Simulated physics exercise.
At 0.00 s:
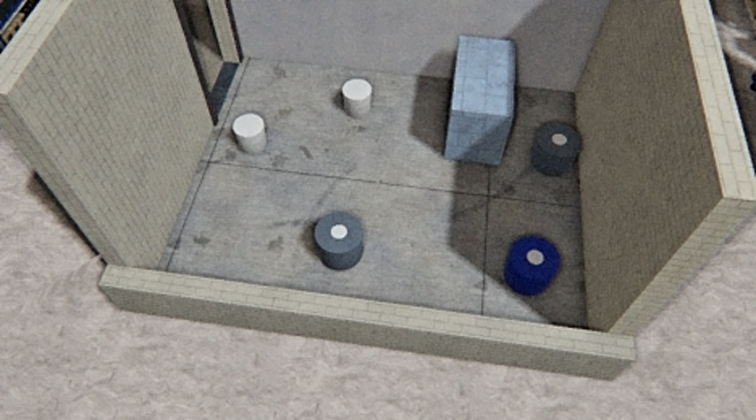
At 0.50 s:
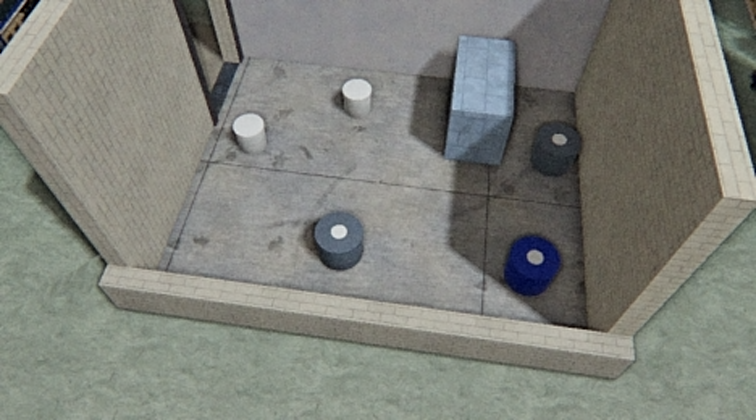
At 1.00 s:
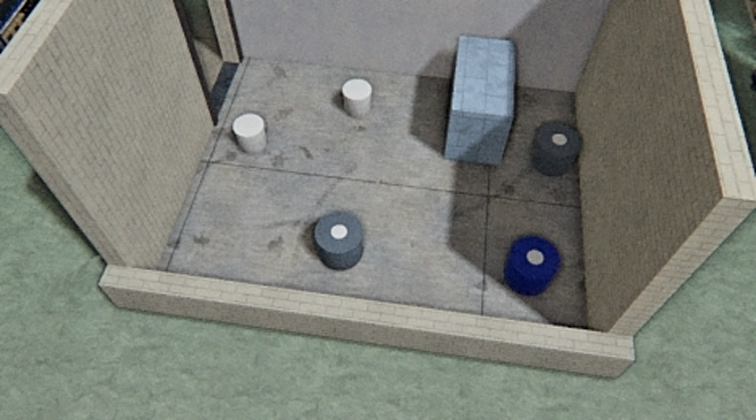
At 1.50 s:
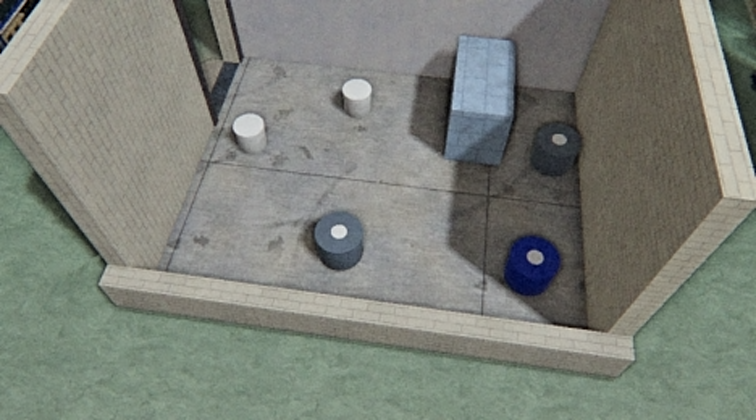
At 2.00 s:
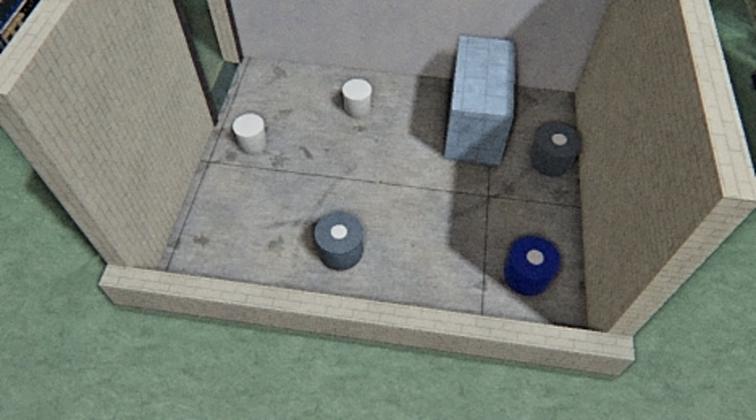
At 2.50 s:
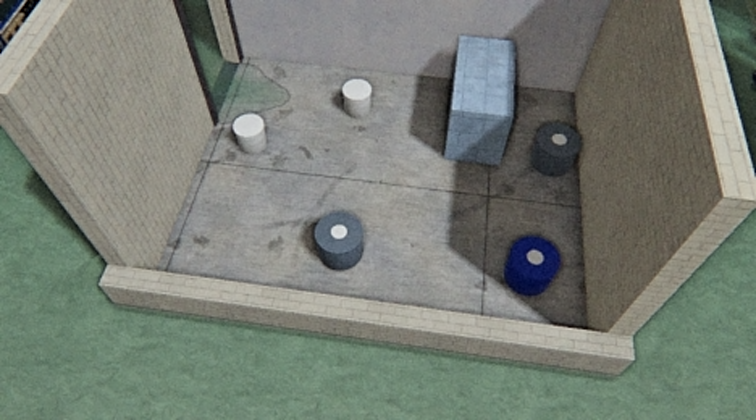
At the start, a walled room seen from above holds a blue tub, two grey containers, two small white ones and a tall pale block, with bare ground outside. Greenish water then covers the ground outside, and finally a thin patch spreads in through the doorway, while every object stays still.
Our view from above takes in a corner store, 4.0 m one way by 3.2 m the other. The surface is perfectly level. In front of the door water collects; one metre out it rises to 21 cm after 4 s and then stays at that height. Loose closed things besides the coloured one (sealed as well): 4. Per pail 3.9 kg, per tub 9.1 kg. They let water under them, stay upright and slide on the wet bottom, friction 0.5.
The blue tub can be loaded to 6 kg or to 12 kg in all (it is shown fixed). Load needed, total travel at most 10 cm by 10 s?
Neither.
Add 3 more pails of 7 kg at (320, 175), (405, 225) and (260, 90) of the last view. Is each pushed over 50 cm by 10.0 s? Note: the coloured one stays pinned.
Order as asked: Stays within / goes beyond / goes beyond.
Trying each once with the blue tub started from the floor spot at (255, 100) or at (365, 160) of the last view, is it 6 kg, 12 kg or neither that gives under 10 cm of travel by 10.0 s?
Both masses fail; both masses fail.
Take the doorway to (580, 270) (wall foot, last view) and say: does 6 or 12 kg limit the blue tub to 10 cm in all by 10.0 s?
Then no option works.
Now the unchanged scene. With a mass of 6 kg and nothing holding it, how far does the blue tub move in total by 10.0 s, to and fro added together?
About 140 cm.
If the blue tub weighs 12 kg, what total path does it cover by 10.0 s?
About 50 cm.
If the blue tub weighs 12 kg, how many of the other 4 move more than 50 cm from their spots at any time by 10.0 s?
Counting them up, I find 1.
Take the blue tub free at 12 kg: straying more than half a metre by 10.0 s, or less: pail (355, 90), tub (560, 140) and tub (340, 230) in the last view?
First above the mark, second below the mark, third below the mark.
After 3.5 s the blue tub would be 0 cm from its start with 6 kg and 0 cm from its start with 12 kg; 0 cm of water round it then.
After 4.5 s the blue tub would be 0 cm from its start with 6 kg and 0 cm from its start with 12 kg; 0 cm of water round it then.
After 7.0 s the blue tub would be 34 cm from its start with 6 kg and 0 cm from its start with 12 kg; 3 cm of water round it then.
After 10.0 s the blue tub would be 58 cm from its start with 6 kg and 41 cm from its start with 12 kg; 7 cm of water round it then.
